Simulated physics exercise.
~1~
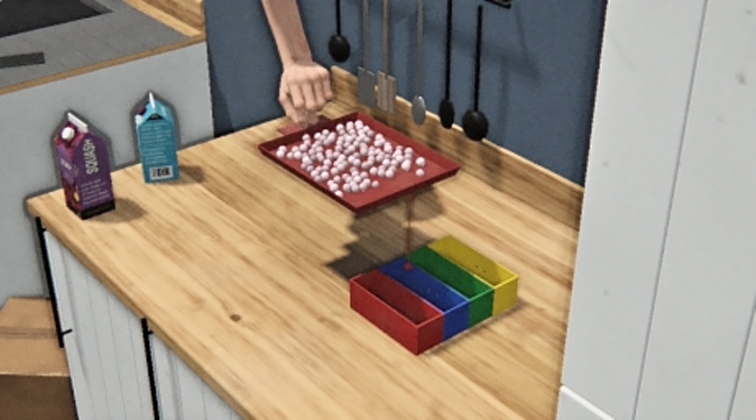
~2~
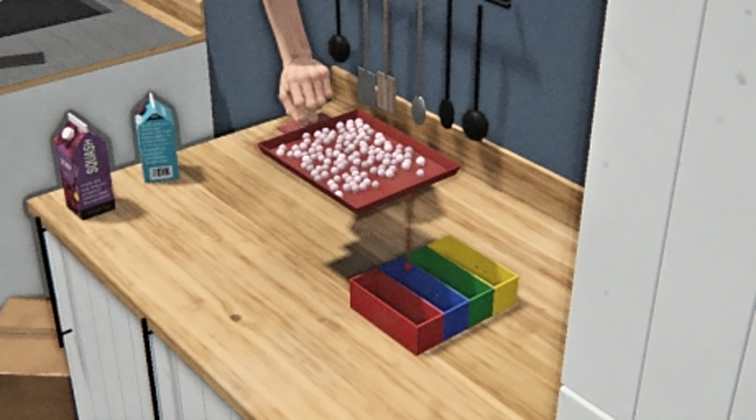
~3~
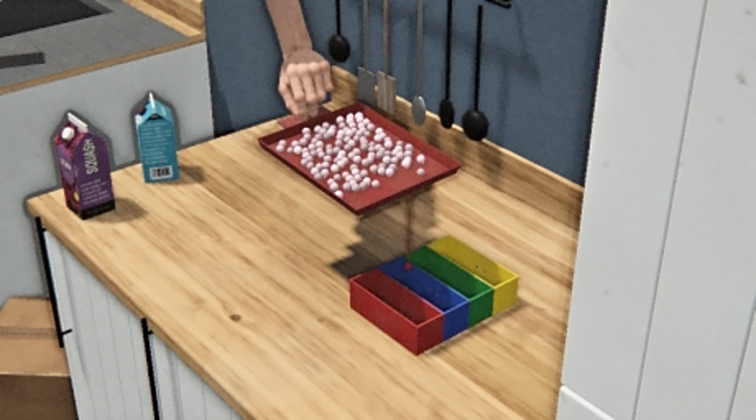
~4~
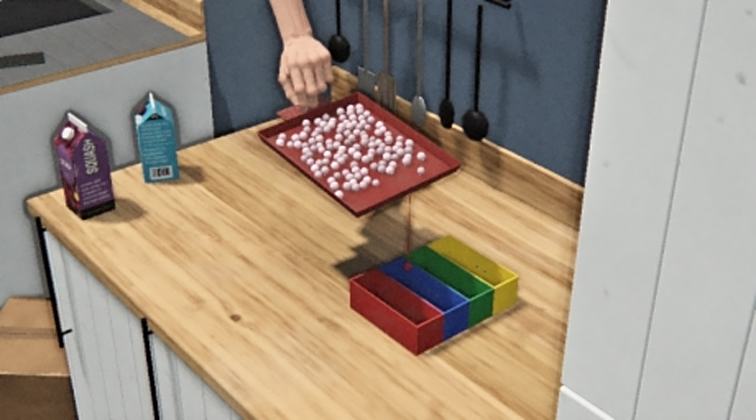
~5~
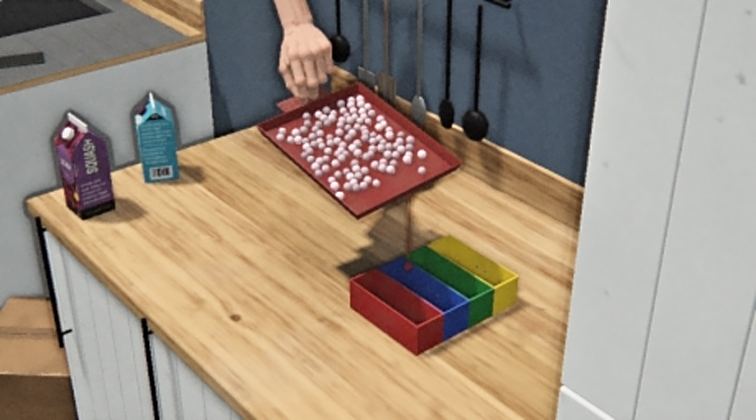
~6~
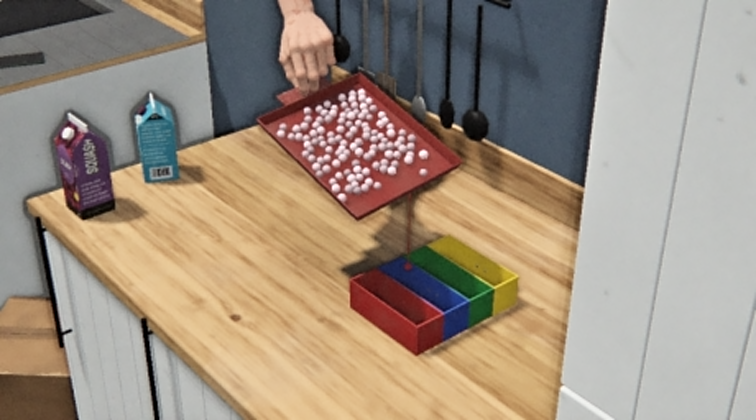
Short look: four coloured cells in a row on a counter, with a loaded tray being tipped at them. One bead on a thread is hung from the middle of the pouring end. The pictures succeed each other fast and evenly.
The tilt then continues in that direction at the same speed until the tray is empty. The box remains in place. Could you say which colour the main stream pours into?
It pours into the red cell.
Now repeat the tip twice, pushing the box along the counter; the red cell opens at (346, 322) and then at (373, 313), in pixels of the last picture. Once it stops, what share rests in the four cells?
In turn about 90 and about 80 percent.
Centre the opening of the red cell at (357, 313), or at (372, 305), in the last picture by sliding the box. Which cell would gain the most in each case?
First: The cell in blue. Second: Red.
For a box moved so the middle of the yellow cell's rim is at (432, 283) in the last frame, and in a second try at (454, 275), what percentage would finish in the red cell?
You'd end up with around 20 per cent and then around 50 per cent.
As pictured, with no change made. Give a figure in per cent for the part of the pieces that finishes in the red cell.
My estimate is some 30 %.
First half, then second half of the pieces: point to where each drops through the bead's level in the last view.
The opening part goes through (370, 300); what follows goes through (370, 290).
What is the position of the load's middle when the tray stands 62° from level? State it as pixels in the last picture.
The middle of the pieces lands at roughly (374, 217).
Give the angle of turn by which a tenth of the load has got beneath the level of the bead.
Approx. 55° from level.
Just after the last frame, tray tipped steeply; roughly two thirds on the tray; about a tenth in the red cell; roughly a third falling or outside the box.
A moment on, tray tipped past a quarter turn; roughly a third in the red cell; just a few in the blue cell; just a few in the green cell; roughly two thirds falling or outside the box.
Further on, tray tipped past a quarter turn; roughly a third in the red cell; just a few in the blue cell; just a few in the green cell; roughly two thirds falling or outside the box.
When it is over, tray tipped past a quarter turn; roughly a third in the red cell; just a few in the blue cell; just a few in the green cell; not one in the yellow cell; roughly two thirds outside the box.
